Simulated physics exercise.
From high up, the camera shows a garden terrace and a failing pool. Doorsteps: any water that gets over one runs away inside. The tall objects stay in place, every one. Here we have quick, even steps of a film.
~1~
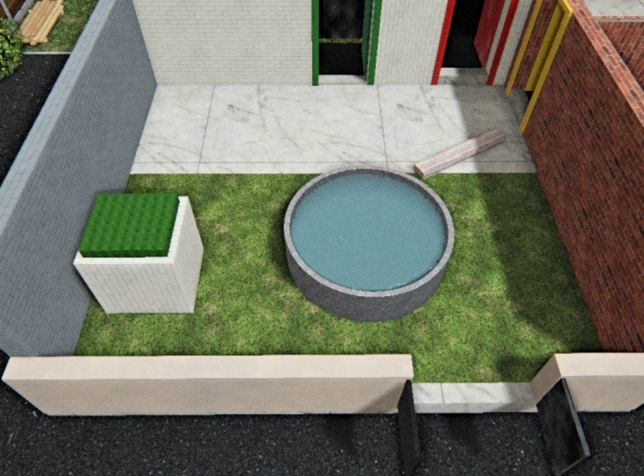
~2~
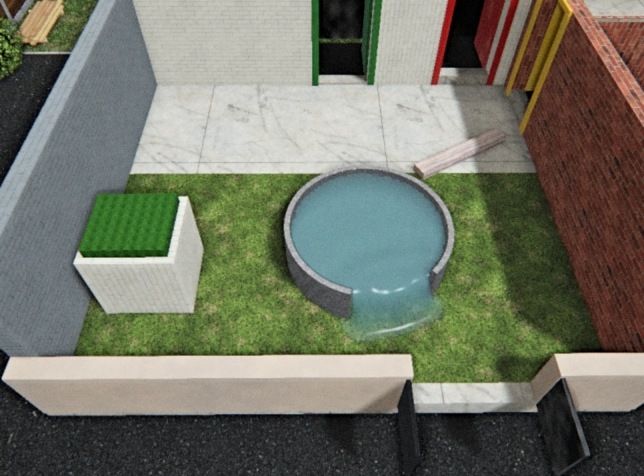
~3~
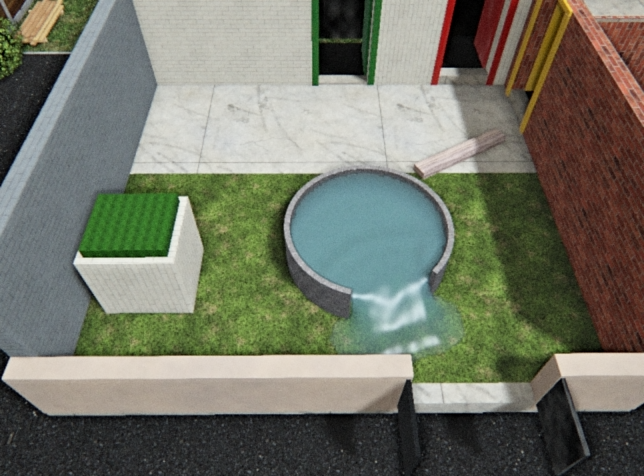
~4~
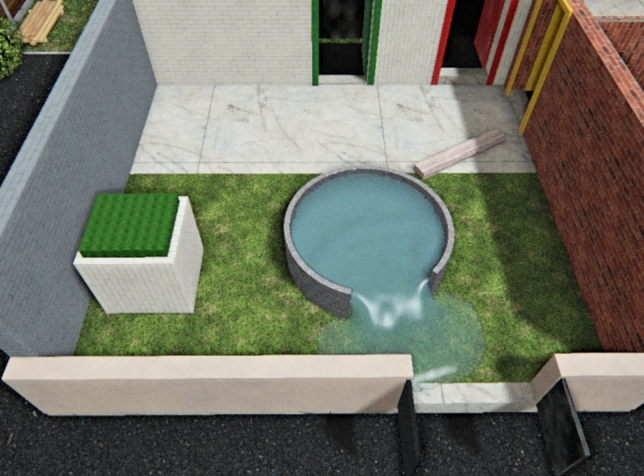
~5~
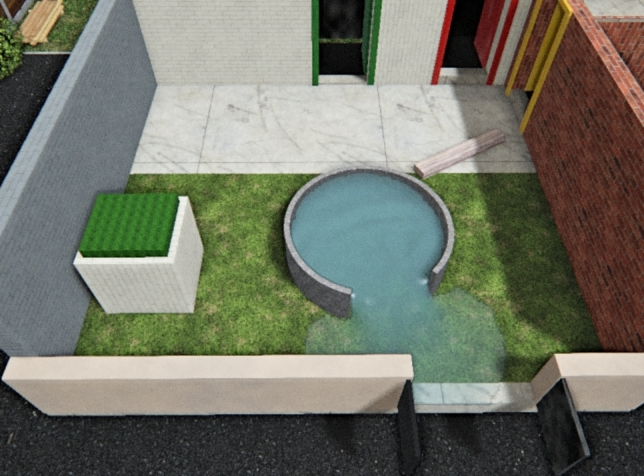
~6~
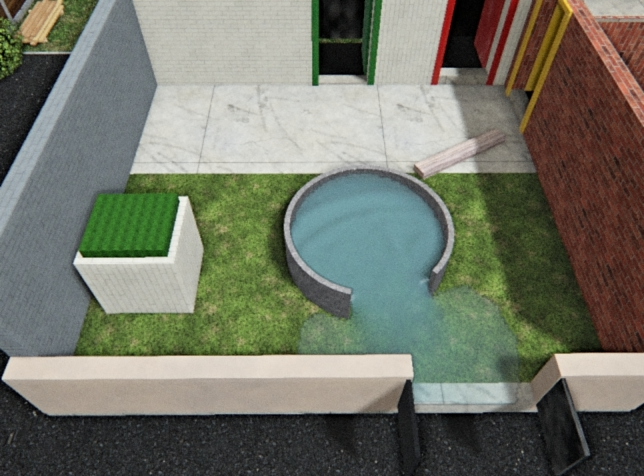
Walled garden terrace with a round pool breaking open at the front, water gushing through the gap and spreading across the grass.
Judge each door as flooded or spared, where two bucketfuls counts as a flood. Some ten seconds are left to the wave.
The green door is spared, the yellow door is spared, the red door is spared.
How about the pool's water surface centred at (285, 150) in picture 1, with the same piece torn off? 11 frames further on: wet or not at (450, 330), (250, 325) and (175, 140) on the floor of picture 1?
Soaked, soaked, spared.
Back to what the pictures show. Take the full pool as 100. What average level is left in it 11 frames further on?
Near 50 in a hundred.
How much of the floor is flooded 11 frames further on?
Around 20 percent of it.
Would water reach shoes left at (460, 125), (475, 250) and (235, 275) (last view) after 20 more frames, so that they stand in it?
First spot not wet, second not wet, third soaked.
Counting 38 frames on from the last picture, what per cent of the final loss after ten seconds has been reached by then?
Some 85 per cent.
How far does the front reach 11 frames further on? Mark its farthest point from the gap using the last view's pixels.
The farthest wet spot is near (144, 384).
A moment on, water covers 10 % of the floor; the green door not reached, the yellow door not reached, the red door not reached.
Next, water covers 20 % of the floor; the green door not reached, the yellow door not reached, the red door not reached.
Then, water covers 25 % of the floor; the green door not reached, the yellow door not reached, the red door not reached.
Later, water covers 40 % of the floor; the green door not reached, the yellow door not reached, the red door not reached.
In the end, water covers 50 % of the floor; the green door not reached, the yellow door not reached, the red door not reached.
